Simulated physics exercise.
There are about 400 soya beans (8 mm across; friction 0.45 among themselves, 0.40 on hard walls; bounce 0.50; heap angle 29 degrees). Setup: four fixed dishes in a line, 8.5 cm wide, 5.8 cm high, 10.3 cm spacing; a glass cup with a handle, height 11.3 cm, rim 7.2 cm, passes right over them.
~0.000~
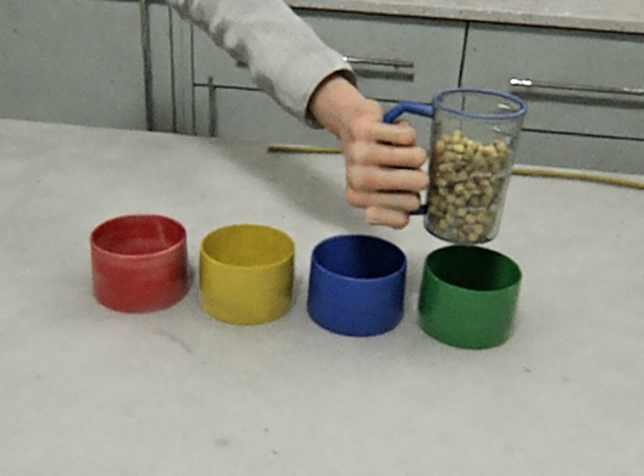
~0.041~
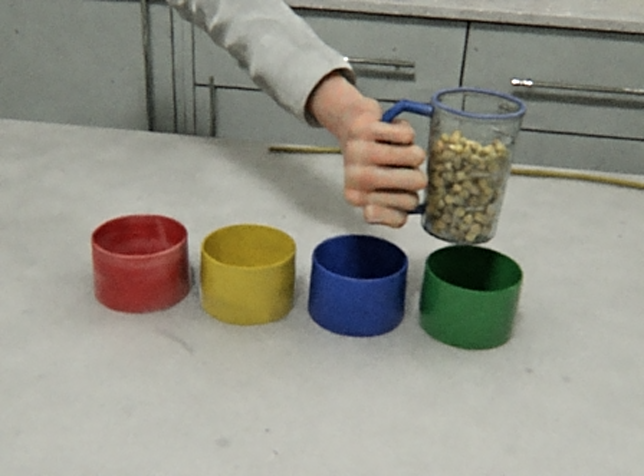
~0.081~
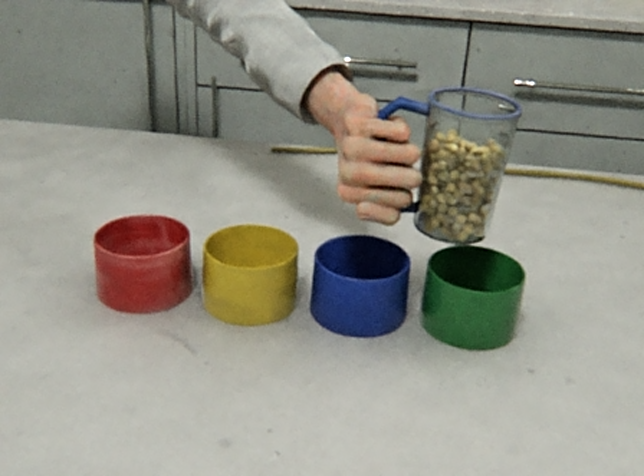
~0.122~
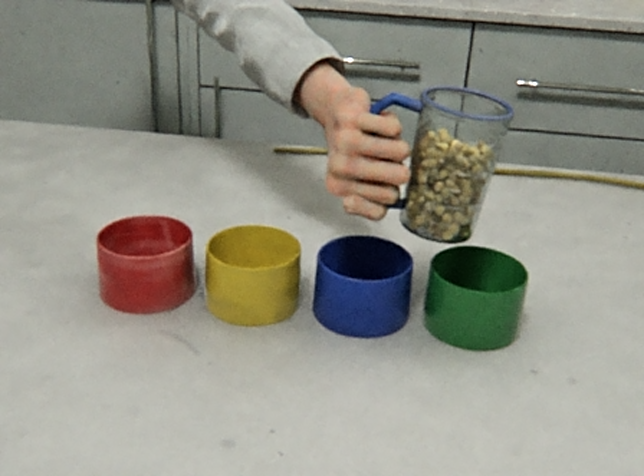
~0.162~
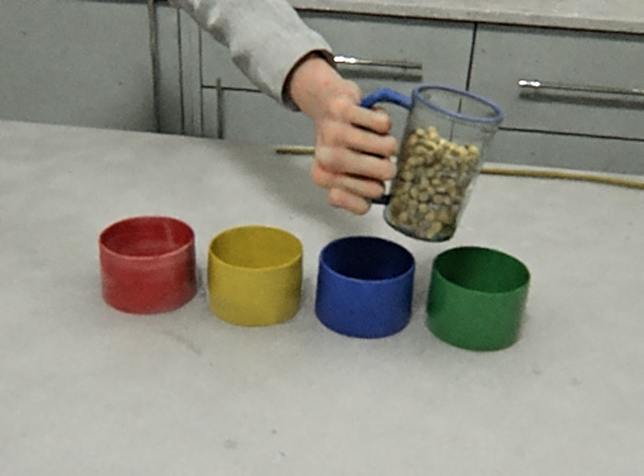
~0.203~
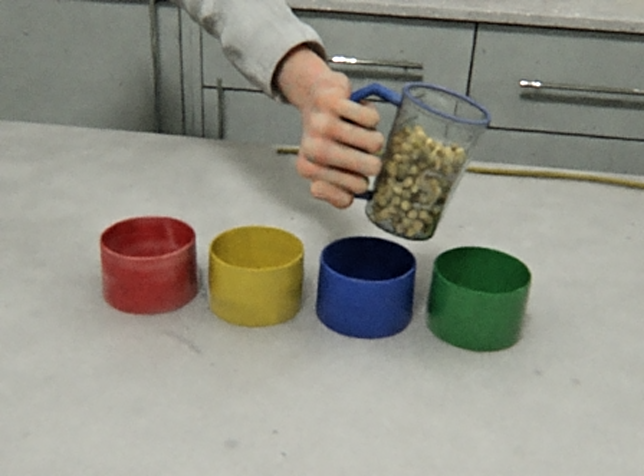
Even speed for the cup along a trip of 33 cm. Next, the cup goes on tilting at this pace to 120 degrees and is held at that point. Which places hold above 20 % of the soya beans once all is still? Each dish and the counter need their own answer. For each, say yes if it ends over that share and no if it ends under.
Red: It will be left with more than one in five; blue: It will be left with one in five or fewer; green: It will be left with one in five or fewer; yellow: It will be left with one in five or fewer; counter: It will be left with more than one in five.
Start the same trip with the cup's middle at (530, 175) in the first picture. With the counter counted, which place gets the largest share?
Top spot: Yellow.
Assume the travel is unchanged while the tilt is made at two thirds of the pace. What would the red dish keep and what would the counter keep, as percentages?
Shares: Red dish 60, counter 40.
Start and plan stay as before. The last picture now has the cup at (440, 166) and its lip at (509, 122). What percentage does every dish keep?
Red: 10 / blue: 0 / green: 0 / yellow: 80.
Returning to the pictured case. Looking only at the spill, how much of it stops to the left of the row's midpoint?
Roughly 90 per cent of them.
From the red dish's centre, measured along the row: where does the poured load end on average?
Near 3 cm, shifted toward increasing x.
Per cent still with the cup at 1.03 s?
Somewhere near 100 per cent of the load.
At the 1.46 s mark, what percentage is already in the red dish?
By that moment, around 45 percent has got there.
After 0.70 s, tilt 64 degrees; cup holds 100 %.
After 1.03 s, tilt 98 degrees; cup holds 100 %.
Then, at 1.46 s, tilt 120 degrees; cup holds 30 %, red 45 %.
By 2.5 s all is still; red 60 %, blue 0 %, green 0 %, yellow 5 %, counter 35 %.
